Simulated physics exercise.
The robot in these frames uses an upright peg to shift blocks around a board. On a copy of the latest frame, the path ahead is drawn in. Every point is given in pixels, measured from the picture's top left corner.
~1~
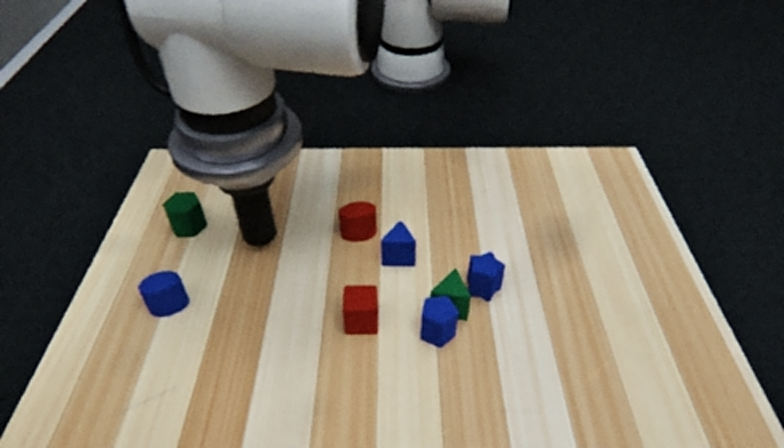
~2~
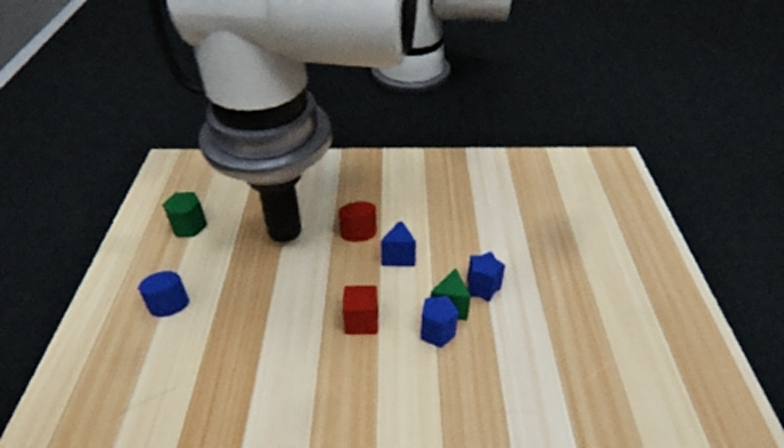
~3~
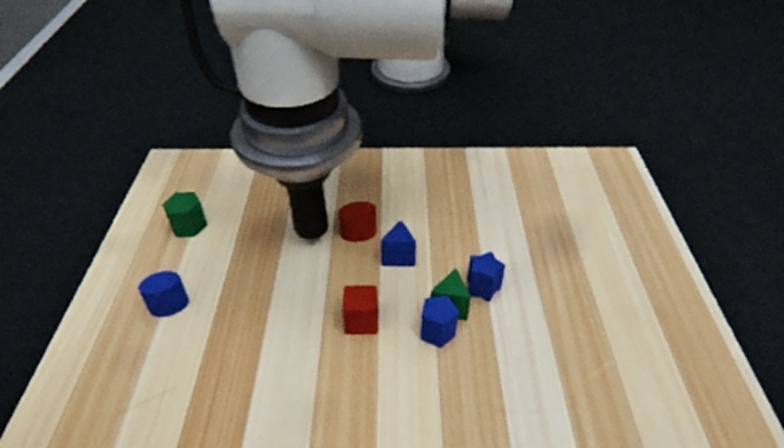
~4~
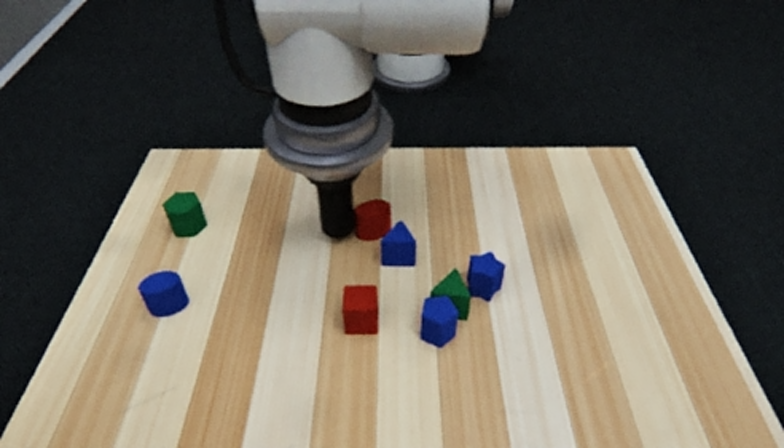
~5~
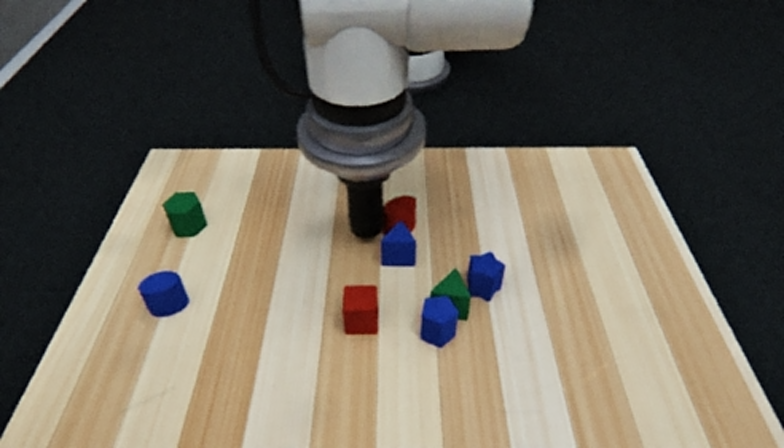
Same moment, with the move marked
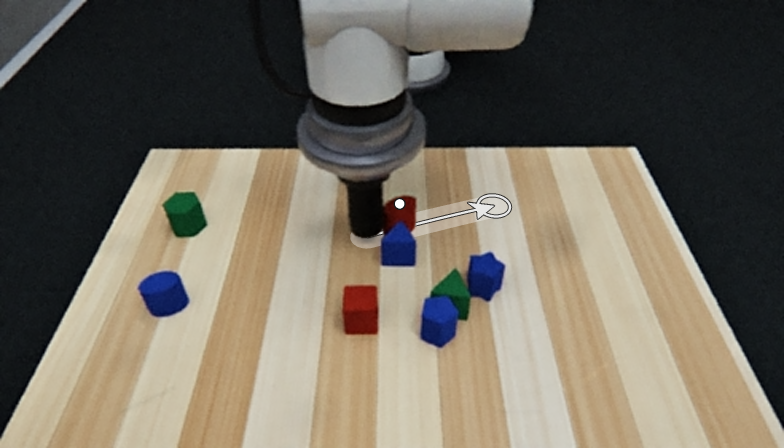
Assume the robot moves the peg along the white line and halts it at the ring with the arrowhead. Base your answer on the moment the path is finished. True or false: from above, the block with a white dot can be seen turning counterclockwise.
The claim holds.
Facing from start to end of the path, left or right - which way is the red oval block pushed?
It gets pushed left.
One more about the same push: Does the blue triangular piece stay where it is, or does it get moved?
Answer: Unmoved.
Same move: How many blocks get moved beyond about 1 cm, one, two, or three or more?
Going by the path, one of them shifts by more than about 1 cm.
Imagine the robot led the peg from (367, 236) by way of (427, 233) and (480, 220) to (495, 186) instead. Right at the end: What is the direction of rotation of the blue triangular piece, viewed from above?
It spins with the clock.
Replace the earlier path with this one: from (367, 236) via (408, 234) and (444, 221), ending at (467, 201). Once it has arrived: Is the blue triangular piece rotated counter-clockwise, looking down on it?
No, it doesn't check out.
Drawn move, straight from (367, 236) to (494, 206); the dot is on the red oval block.
The first path, step by step. One third of the way, peg (412, 217); red oval block (441, 191), turned 20° anticlockwise.
Two thirds of the way, peg (454, 206); red oval block (474, 177), turned 70° anticlockwise.
At the end, peg (495, 197); blue triangular piece still; red oval block (496, 163), turned 165° anticlockwise.
